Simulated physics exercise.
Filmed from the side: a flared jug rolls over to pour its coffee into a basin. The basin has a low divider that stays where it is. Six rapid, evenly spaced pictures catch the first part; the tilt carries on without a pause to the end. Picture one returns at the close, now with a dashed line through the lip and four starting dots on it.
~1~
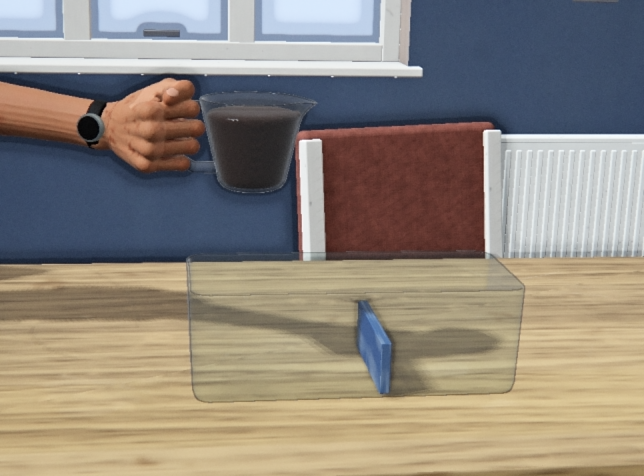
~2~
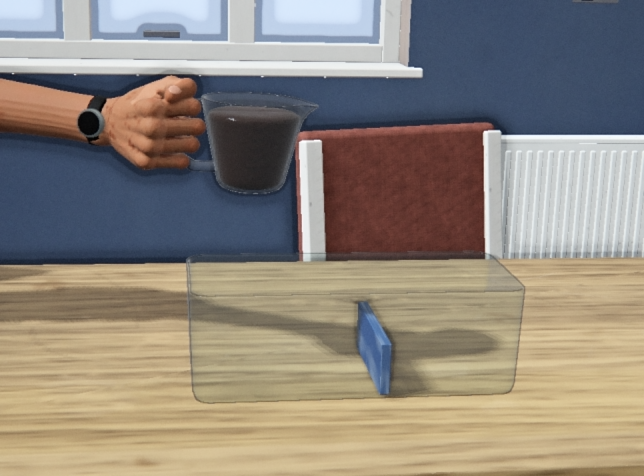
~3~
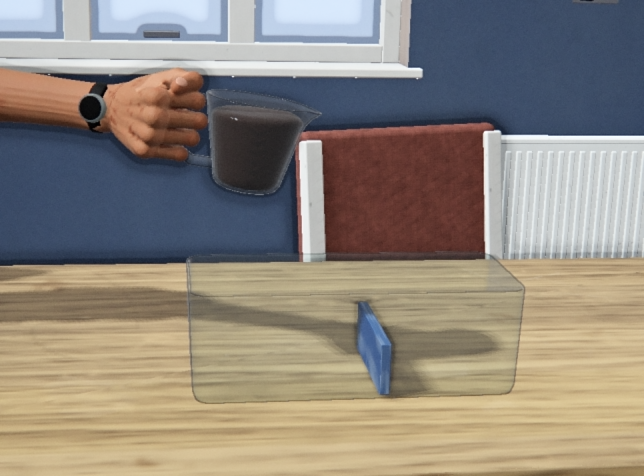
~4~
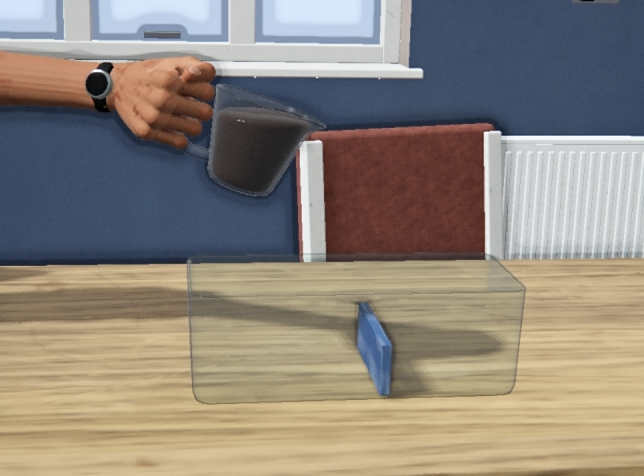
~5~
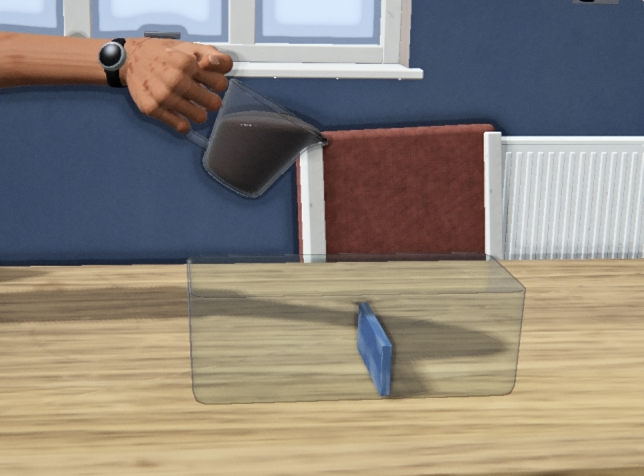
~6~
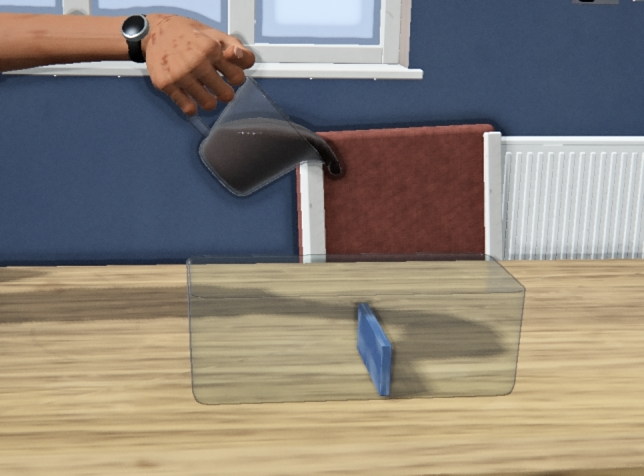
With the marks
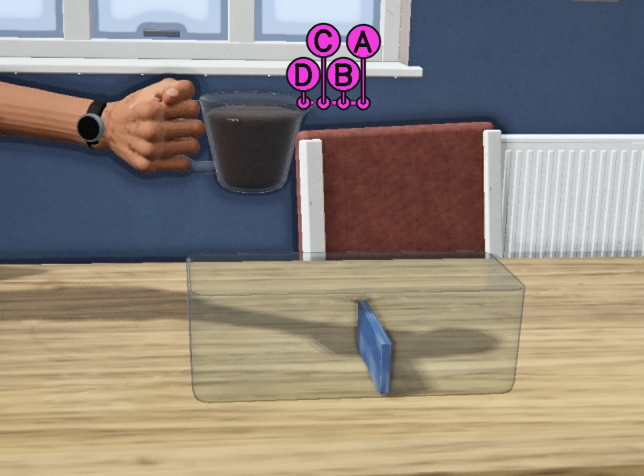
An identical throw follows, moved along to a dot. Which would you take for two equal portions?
The answer is spot B.
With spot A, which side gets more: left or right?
The right one.
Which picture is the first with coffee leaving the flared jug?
In picture 5.
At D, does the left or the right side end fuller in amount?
The left one.
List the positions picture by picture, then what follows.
The first frame shows upright, lip at (315, 102); basin from (192, 400) to (513, 390); top of the wall at (374, 321); nothing has left yet.
The second frame shows tipped about 2°, lip at (317, 105); nothing has left yet.
The third frame shows tipped about 9°, lip at (320, 113); nothing has left yet.
The fourth frame shows tipped about 19°, lip at (325, 126); nothing has left yet.
The fifth frame shows tipped about 32°, lip at (326, 143); coffee is over the lip, down to (326, 143).
The sixth frame shows tipped about 47°, lip at (323, 162); coffee is over the lip, down to (337, 171).
In magenta, A at (363, 103); B at (343, 102); C at (323, 102); D at (303, 102).
With A, about 29 % ends left of the wall and 69 % right of it.
With B, about 53 % ends left of the wall and 45 % right of it.
With C, about 74 % ends left of the wall and 23 % right of it; 3 % is lost outside.
With D, about 91 % ends left of the wall and 5 % right of it; 3 % is lost outside.
